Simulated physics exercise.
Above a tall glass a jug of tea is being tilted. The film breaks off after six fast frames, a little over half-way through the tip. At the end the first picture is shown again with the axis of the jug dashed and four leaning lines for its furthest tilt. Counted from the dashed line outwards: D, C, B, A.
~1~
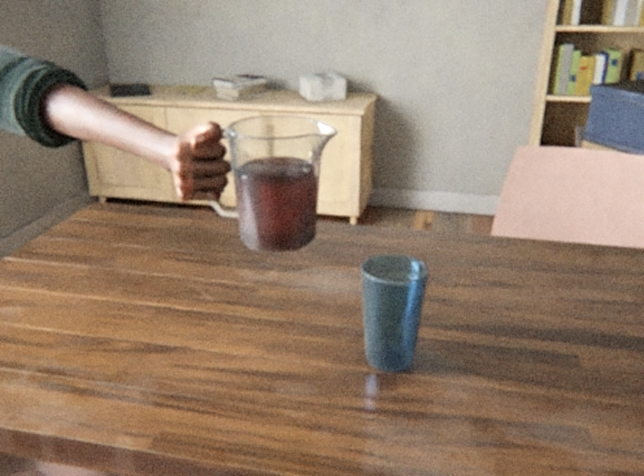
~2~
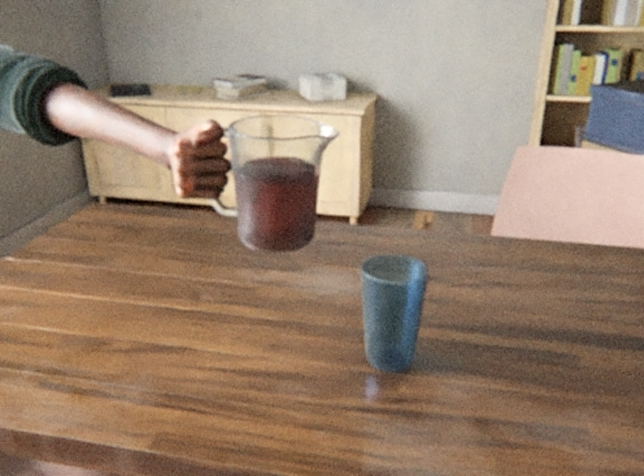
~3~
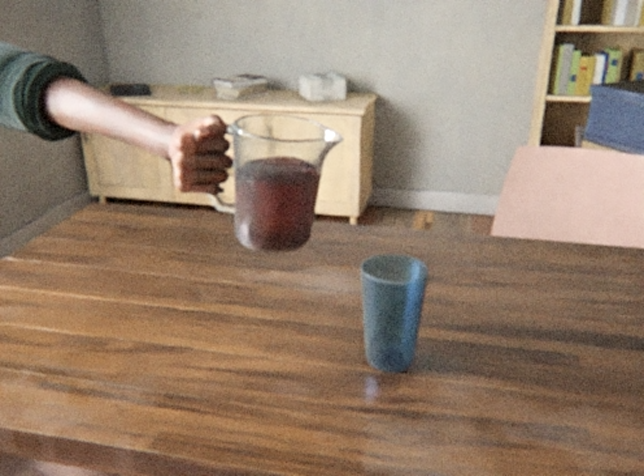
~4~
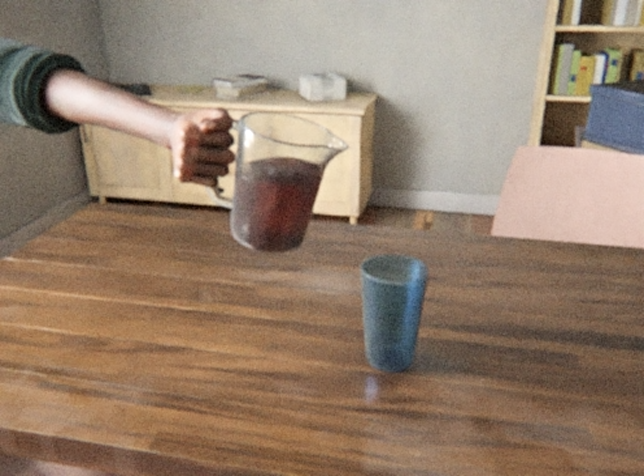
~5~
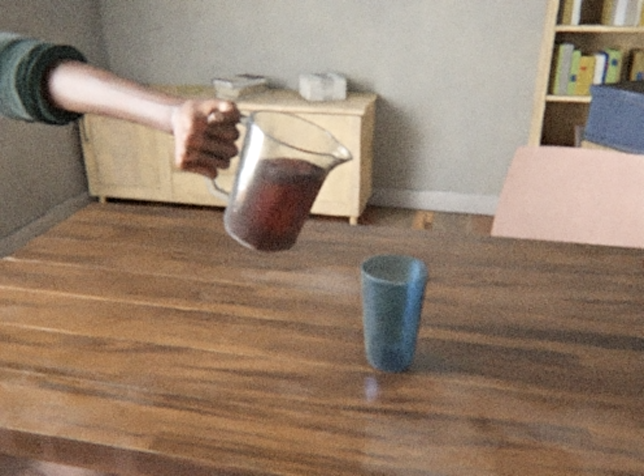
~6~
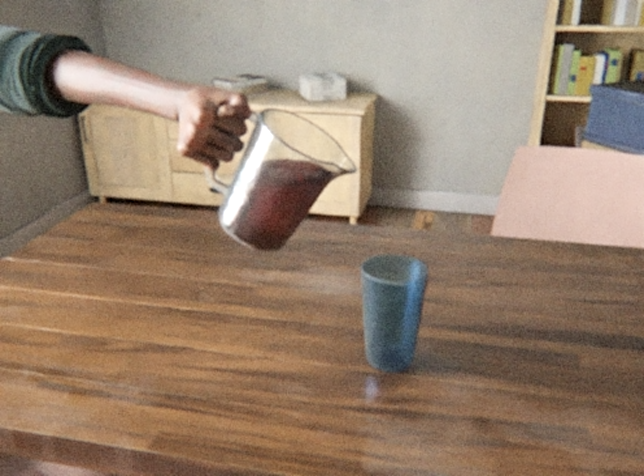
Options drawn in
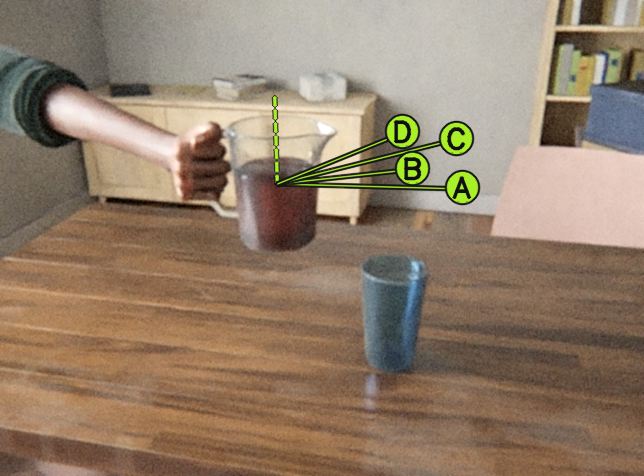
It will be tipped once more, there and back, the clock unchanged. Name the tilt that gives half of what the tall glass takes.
Line D does it best.
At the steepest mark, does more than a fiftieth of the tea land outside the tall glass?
Yes, it does.
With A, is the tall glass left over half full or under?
Over half.
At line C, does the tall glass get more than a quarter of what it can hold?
Yes, clearly.
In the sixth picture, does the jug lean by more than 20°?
Yes.
In lime, A at (445, 188); B at (396, 171); C at (440, 143); D at (387, 139).
If A is chosen, the tall glass ends with about 87 % of what it can hold; 18 % of the tea is spilt.
If B is chosen, the tall glass ends with about 86 % of what it can hold; 5 % of the tea is spilt.
If C is chosen, the tall glass ends with about 70 % of what it can hold.
If D is chosen, the tall glass ends with about 47 % of what it can hold.
